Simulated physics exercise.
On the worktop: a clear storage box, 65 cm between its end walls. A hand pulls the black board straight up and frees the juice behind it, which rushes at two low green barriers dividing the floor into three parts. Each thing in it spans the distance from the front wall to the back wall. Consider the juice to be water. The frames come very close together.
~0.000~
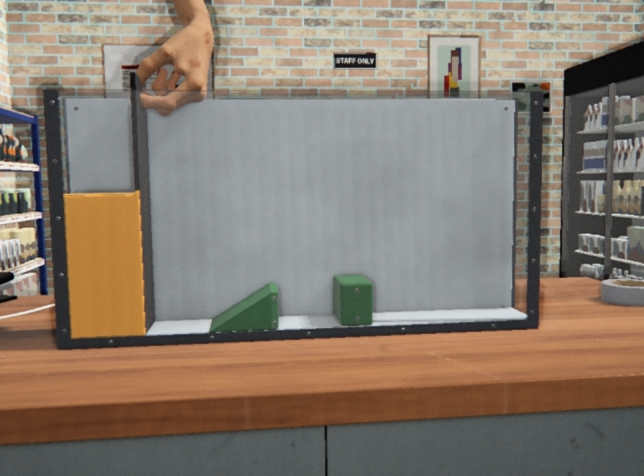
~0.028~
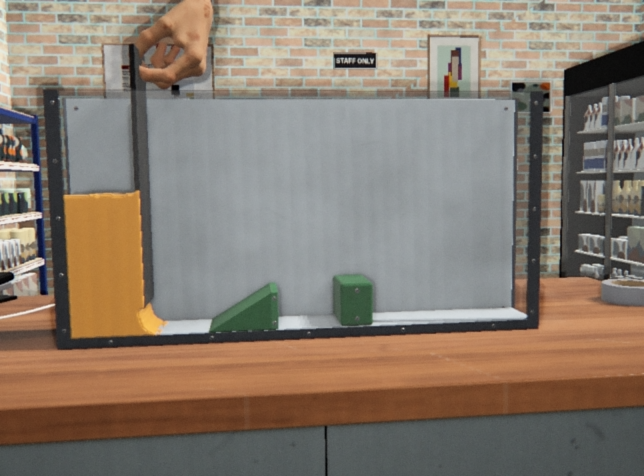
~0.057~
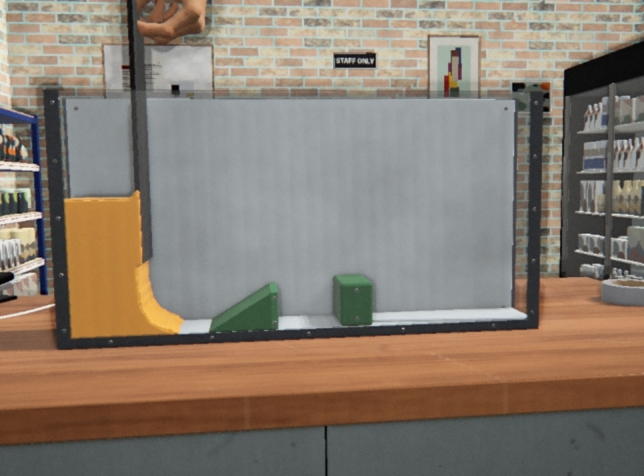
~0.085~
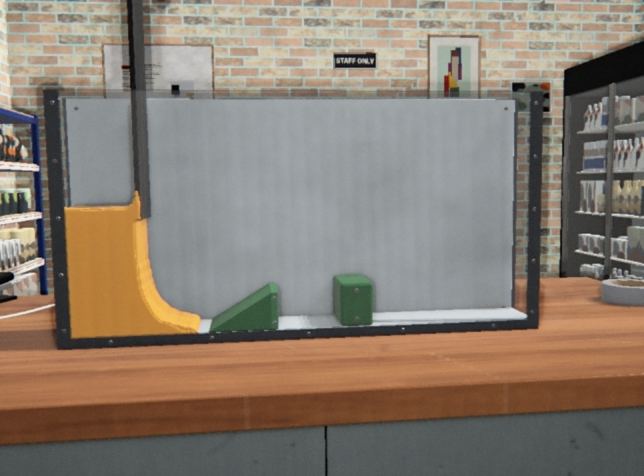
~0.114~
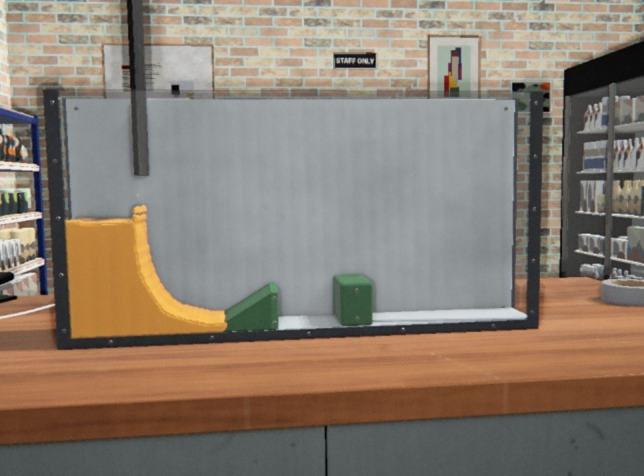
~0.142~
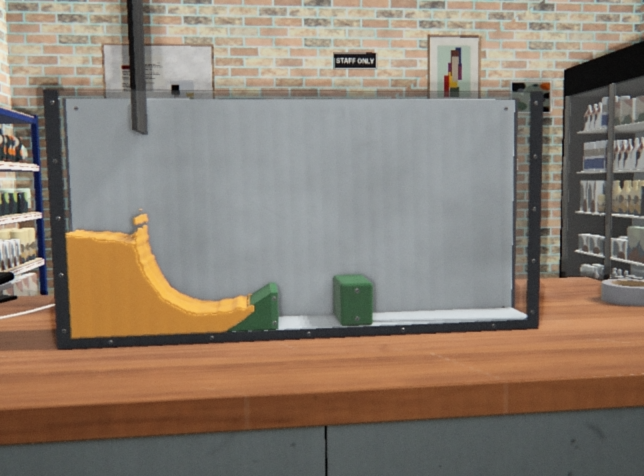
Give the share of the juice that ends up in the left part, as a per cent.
Roughly 48 %.
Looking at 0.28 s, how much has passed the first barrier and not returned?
It's close to 22 per cent by then.
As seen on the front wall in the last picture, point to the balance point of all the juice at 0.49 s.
Centre of mass, last view: Approx. (295, 308).
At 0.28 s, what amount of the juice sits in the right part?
About 2 %.
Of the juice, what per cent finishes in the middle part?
Around 20 percent.
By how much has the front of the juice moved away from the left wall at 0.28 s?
Roughly 40 cm out.
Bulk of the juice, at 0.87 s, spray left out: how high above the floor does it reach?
Roughly 6.5 centimetres.
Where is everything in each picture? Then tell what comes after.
In the first frame, the juice tops out at (70, 196) by the left wall; its leading edge has got to (140, 333); the board ends at (143, 334); the first barrier (ramped) has its top at (274, 294); the second barrier (broad) has its top at (357, 285).
In the second frame, the juice tops out at (71, 197) by the left wall; its leading edge has got to (156, 332); the board ends at (142, 307).
In the third frame, the juice tops out at (71, 201) by the left wall; its leading edge has got to (174, 332); the board ends at (140, 263).
In the fourth frame, the juice tops out at (71, 211) by the left wall; its leading edge has got to (195, 331); the board ends at (138, 219).
In the fifth frame, the juice tops out at (72, 224) by the left wall; its leading edge has got to (220, 330); the board ends at (136, 174).
In the sixth frame, the juice tops out at (73, 238) by the left wall; its leading edge has got to (219, 330); the board is clear.
Then, 0.28 s in, the shares are 77, 21 and 2 per cent from left to right.
Then, 0.49 s in, the shares are 53, 16 and 31 per cent from left to right.
Then, 0.87 s in, the shares are 50, 18 and 32 per cent from left to right.
Finally, the split from left to right is 47, 20 and 32 per cent.
